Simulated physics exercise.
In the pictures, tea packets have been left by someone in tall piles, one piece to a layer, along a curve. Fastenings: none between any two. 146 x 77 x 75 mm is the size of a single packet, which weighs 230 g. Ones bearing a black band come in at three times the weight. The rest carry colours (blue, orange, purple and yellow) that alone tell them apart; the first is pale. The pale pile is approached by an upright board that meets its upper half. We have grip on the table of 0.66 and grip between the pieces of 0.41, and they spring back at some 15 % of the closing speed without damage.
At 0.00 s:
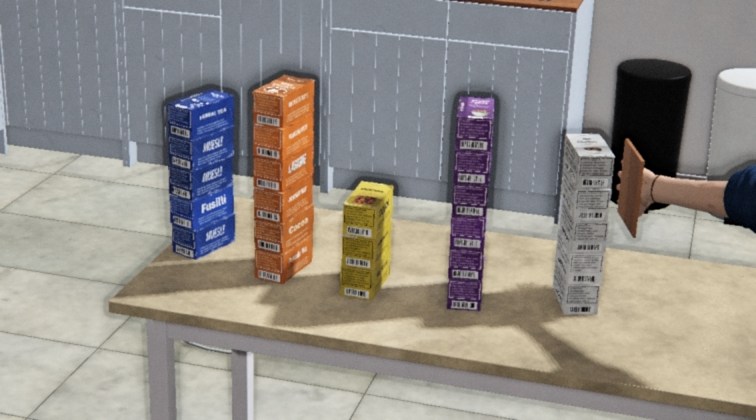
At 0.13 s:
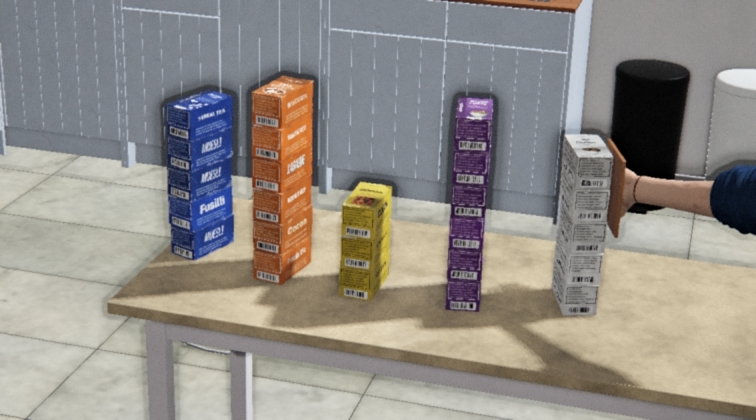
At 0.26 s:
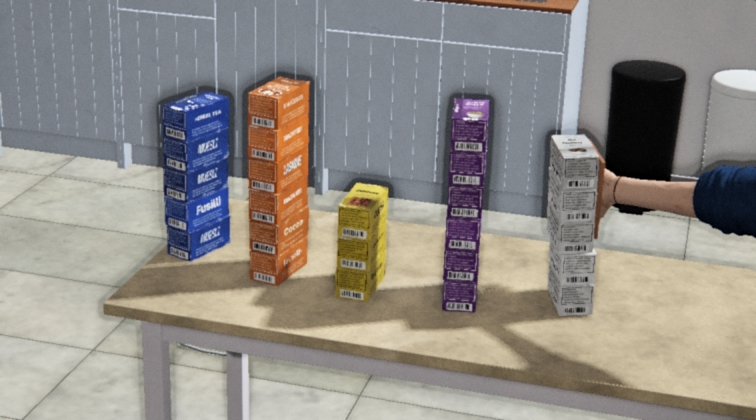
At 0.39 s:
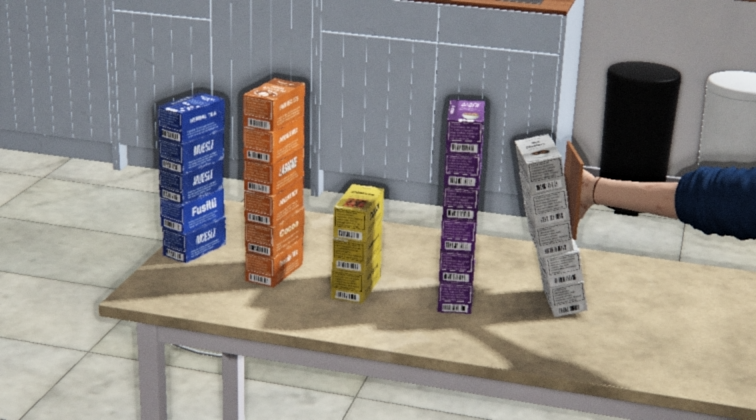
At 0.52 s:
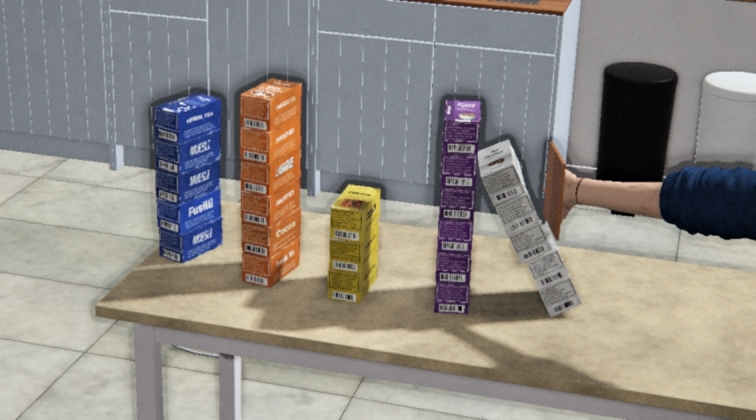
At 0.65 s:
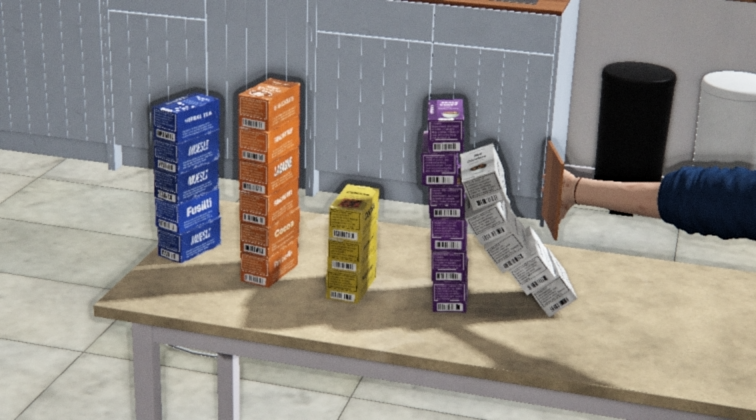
At first, a hand holding an upright board moves left toward the pale pile, the rightmost of five stacks of packets on a table. The board pushes its upper half, and the pile tilts left against the purple stack. The board stays still as the pale pile bends and the purple stack shifts slightly.
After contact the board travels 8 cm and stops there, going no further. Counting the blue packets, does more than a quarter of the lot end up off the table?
Off the table: Past the one-quarter line.
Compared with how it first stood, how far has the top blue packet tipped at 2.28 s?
Roughly 130°.
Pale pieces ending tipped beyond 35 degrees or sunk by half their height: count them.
I count 5 of the pale pieces.
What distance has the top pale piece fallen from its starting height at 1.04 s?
Roughly 16 cm.
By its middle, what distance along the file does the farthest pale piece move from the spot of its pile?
Something like 40 cm along the file.
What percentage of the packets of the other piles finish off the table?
40 per cent.
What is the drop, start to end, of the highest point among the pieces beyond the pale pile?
About 26 cm.
By 1.04 s, 5 of the pale pile down; none of the 5 blue packets off the table (0 of 20 in all colours); top blue packet unmoved; top purple packet tilted 56°, 9 cm lower.
By 1.70 s, 5 of the pale pile down; none of the 5 blue packets off the table (1 of 20 in all colours); top blue packet tilted 16°; top purple packet upside down.
By 2.28 s, 5 of the pale pile down; 4 of the 5 blue packets off the table (8 of 20 in all colours); top blue packet on its side; top orange packet on its side.
When it is over (2.7 s), 5 of the pale pile down; 4 of the 5 blue packets off the table (8 of 20 in all colours); top blue packet 1.05 m lower; top orange packet on its side. That is 80 per cent.
